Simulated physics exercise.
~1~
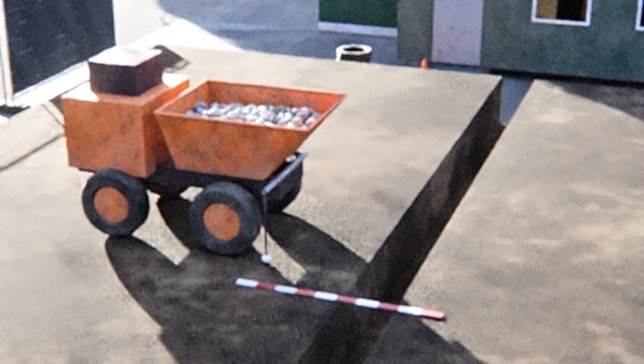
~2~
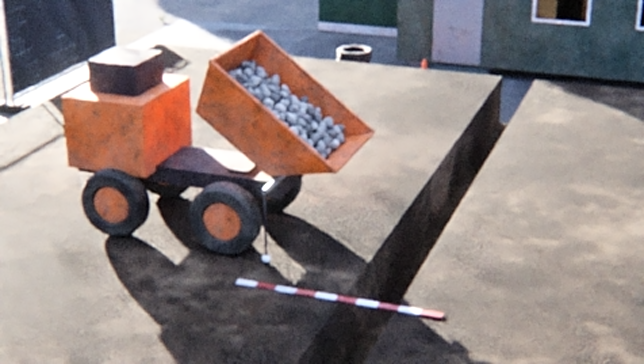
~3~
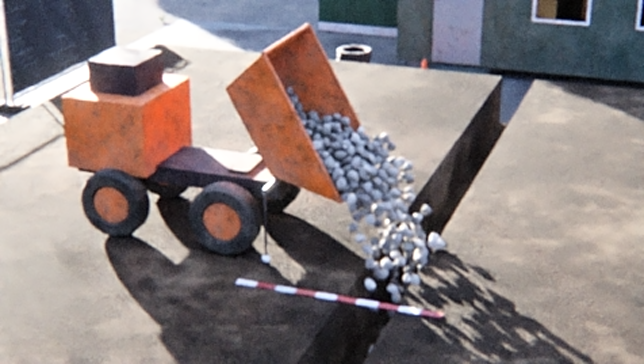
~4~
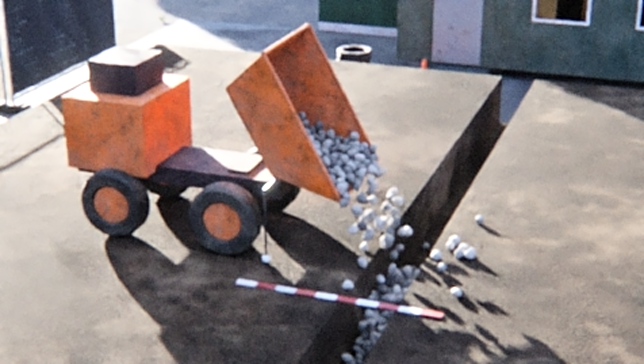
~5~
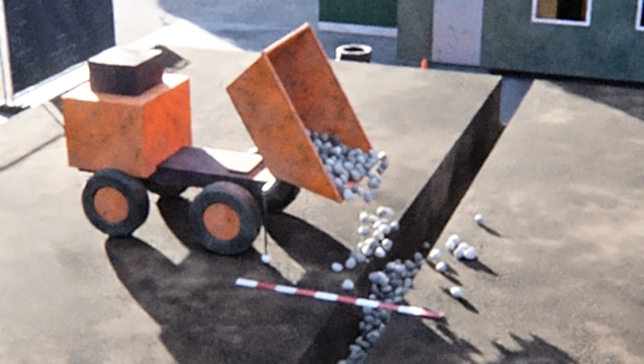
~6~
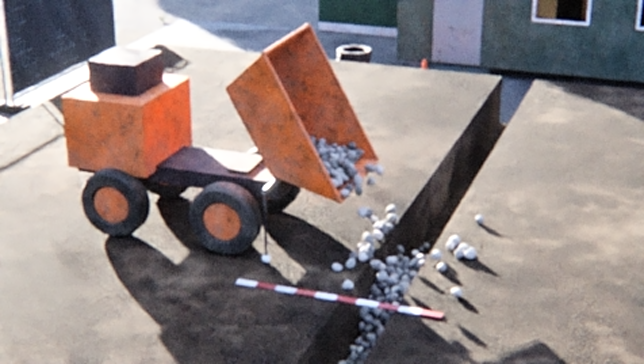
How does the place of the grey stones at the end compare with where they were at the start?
At the start the stones are all heaped in the level skip of the orange dumper. By the end most of them lie lower and further right in the trench, with a few still in the tipped skip and some scattered on the ground.
